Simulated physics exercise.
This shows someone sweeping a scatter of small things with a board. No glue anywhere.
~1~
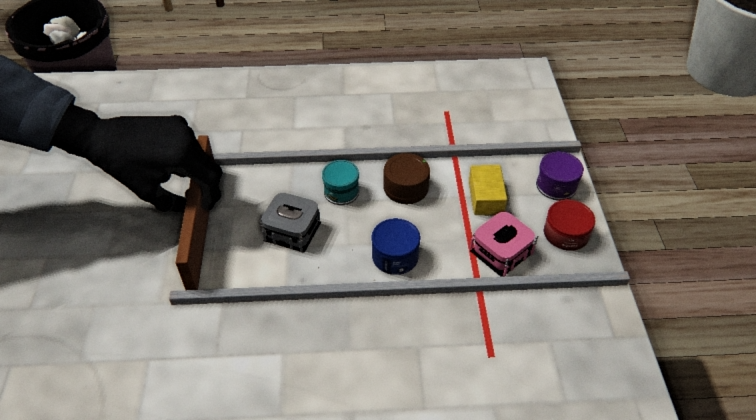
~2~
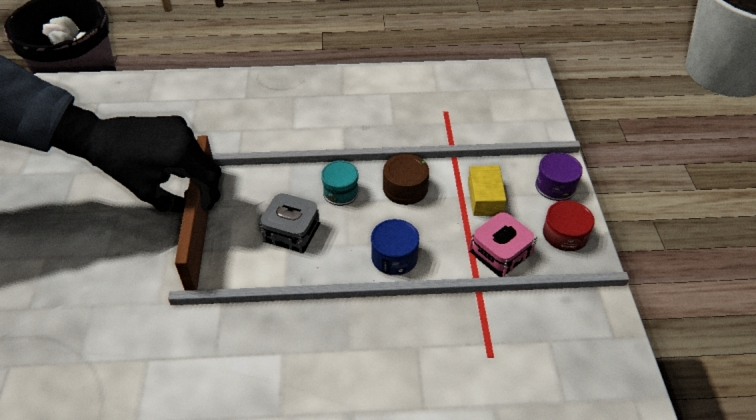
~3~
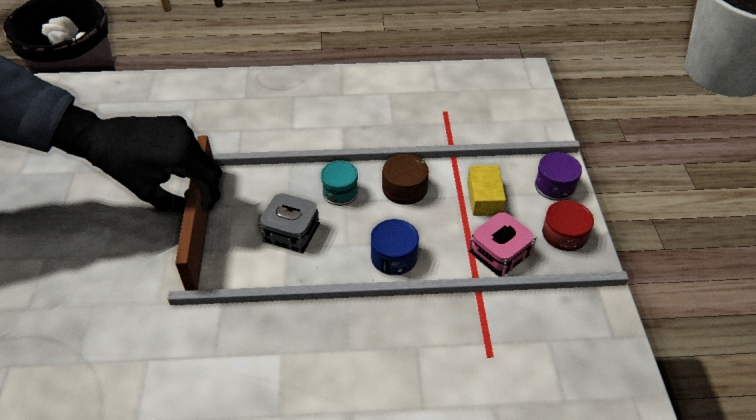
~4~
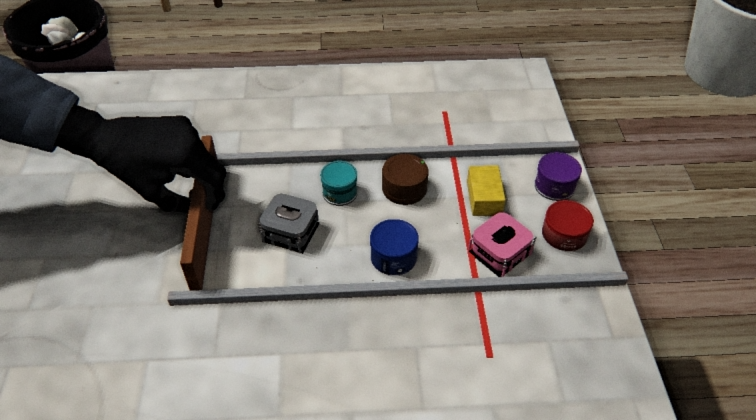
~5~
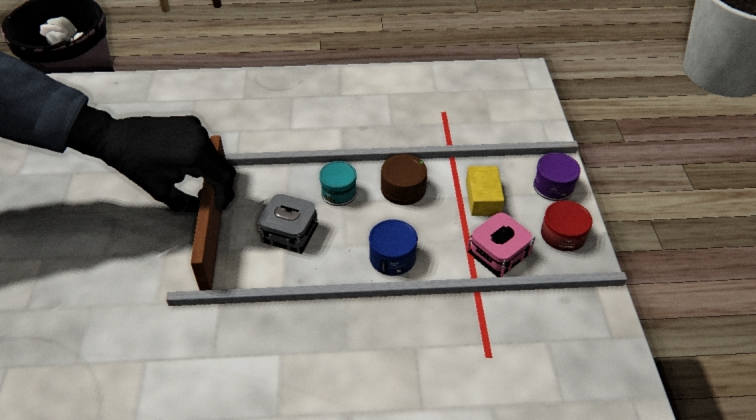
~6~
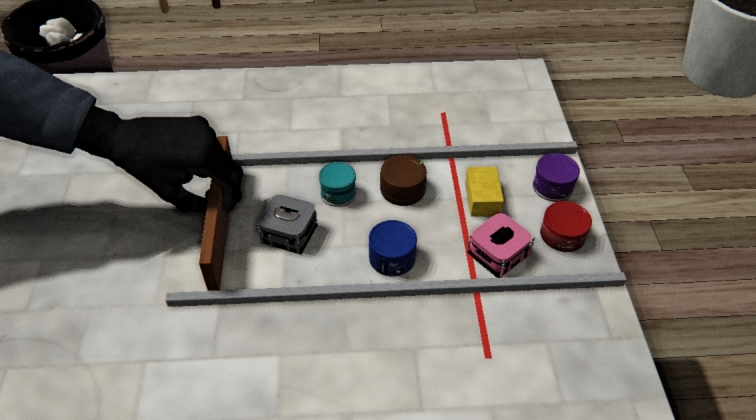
A pale tiled surface above a wood-plank floor is seen from above at an angle, with bins at the upper corners. Between two grey rails lie a grey case, turquoise and brown tins, and a blue tub left of a red line, with a yellow block, pink case, purple tin and red tub mostly to its right. A black-gloved hand slides a brown board slightly rightward, while the objects stay virtually still.
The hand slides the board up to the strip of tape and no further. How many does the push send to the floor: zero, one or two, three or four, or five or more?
The number that fall off is zero.
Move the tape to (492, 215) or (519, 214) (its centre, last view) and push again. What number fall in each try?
Try by try, 0 and 2.
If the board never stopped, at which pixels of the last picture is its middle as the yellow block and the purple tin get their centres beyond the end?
Near (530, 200) and (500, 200).
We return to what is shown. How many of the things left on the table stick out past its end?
That would be 0.
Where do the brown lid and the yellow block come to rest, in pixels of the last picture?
Near (510, 165) and (534, 198).
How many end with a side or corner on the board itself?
3 of them.
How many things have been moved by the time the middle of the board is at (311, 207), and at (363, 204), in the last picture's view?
The counts are 1 and 3.
A little later, none off yet; purple tin at rest near (556, 177); red tub at rest near (565, 226); pink case at rest near (500, 245).
Next, none off yet; purple tin at rest near (556, 177); red tub at rest near (565, 226); pink case moving near (508, 245).
When it is over, the number that fall off is zero.
